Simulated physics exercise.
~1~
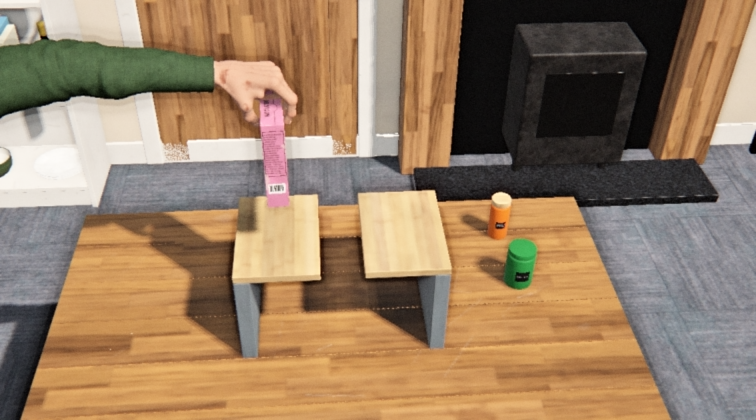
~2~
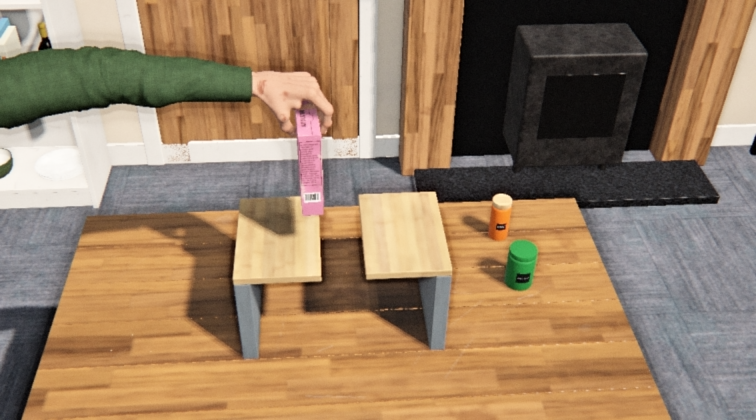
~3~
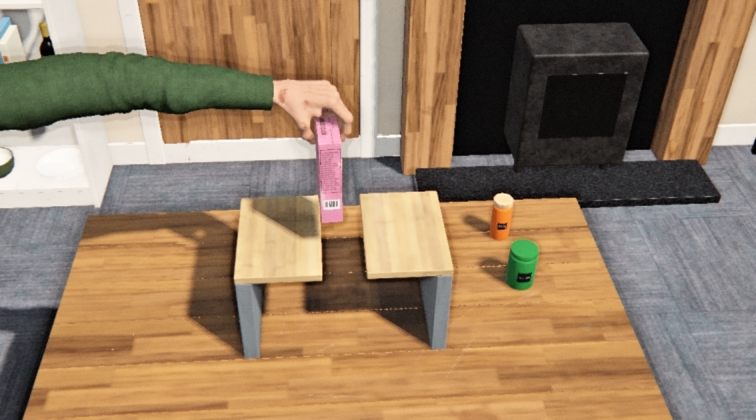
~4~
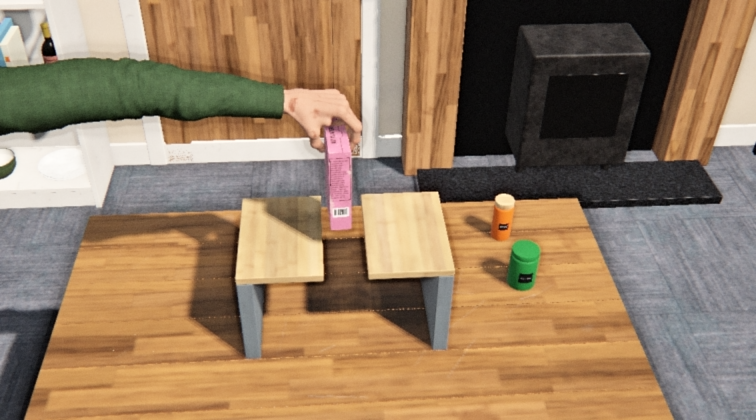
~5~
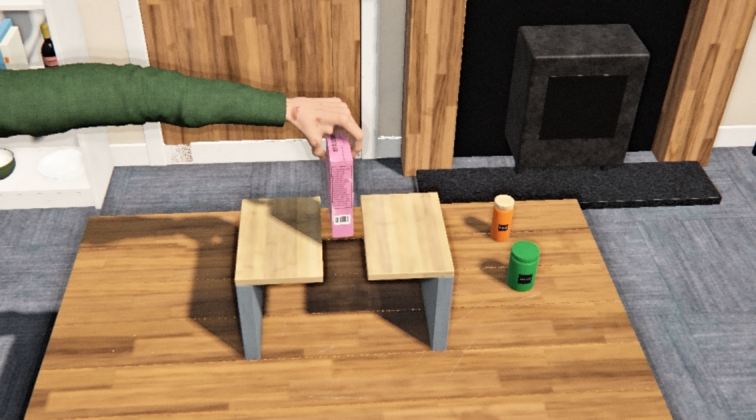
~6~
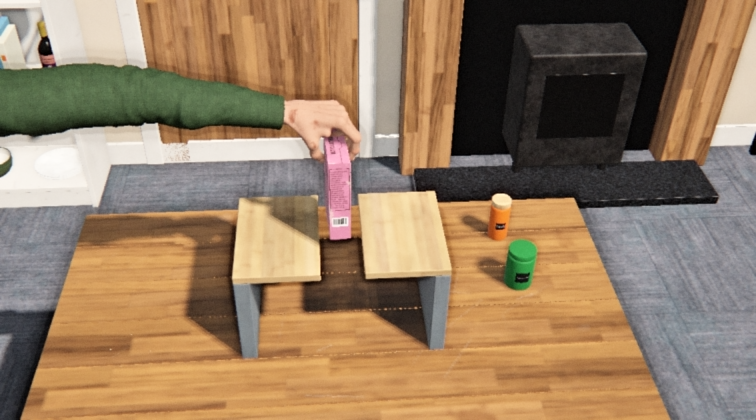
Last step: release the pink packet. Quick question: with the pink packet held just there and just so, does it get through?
Yes, it does.
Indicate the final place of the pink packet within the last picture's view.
Near (339, 281).
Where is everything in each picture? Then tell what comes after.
The first picture shows being brought over the gap; pink packet (274, 149); green jar (520, 264).
The second picture shows being brought over the gap; pink packet (309, 158); green jar (521, 265).
The third picture shows being brought over the gap; pink packet (328, 165); green jar (522, 265).
The fourth picture shows being brought over the gap; pink packet (337, 174); green jar (523, 265).
The fifth picture shows being brought over the gap; pink packet (339, 181); green jar (523, 266).
The sixth picture shows held still over the gap; pink packet (337, 184); green jar (520, 265).
Then, 0.20 s past the last view, pink packet displaced a little near (337, 204).
Then, 0.30 s past the last view, pink packet displaced well along near (338, 262).
Then, 0.40 s past the last view, pink packet displaced well along near (338, 272).
Then, 0.50 s past the last view, pink packet displaced well along near (339, 281).
Finally, moved from the start, pink packet; the other 2 still in place. Final places as the last picture's camera would see them, pink packet near (339, 281). The packet reaches the table.
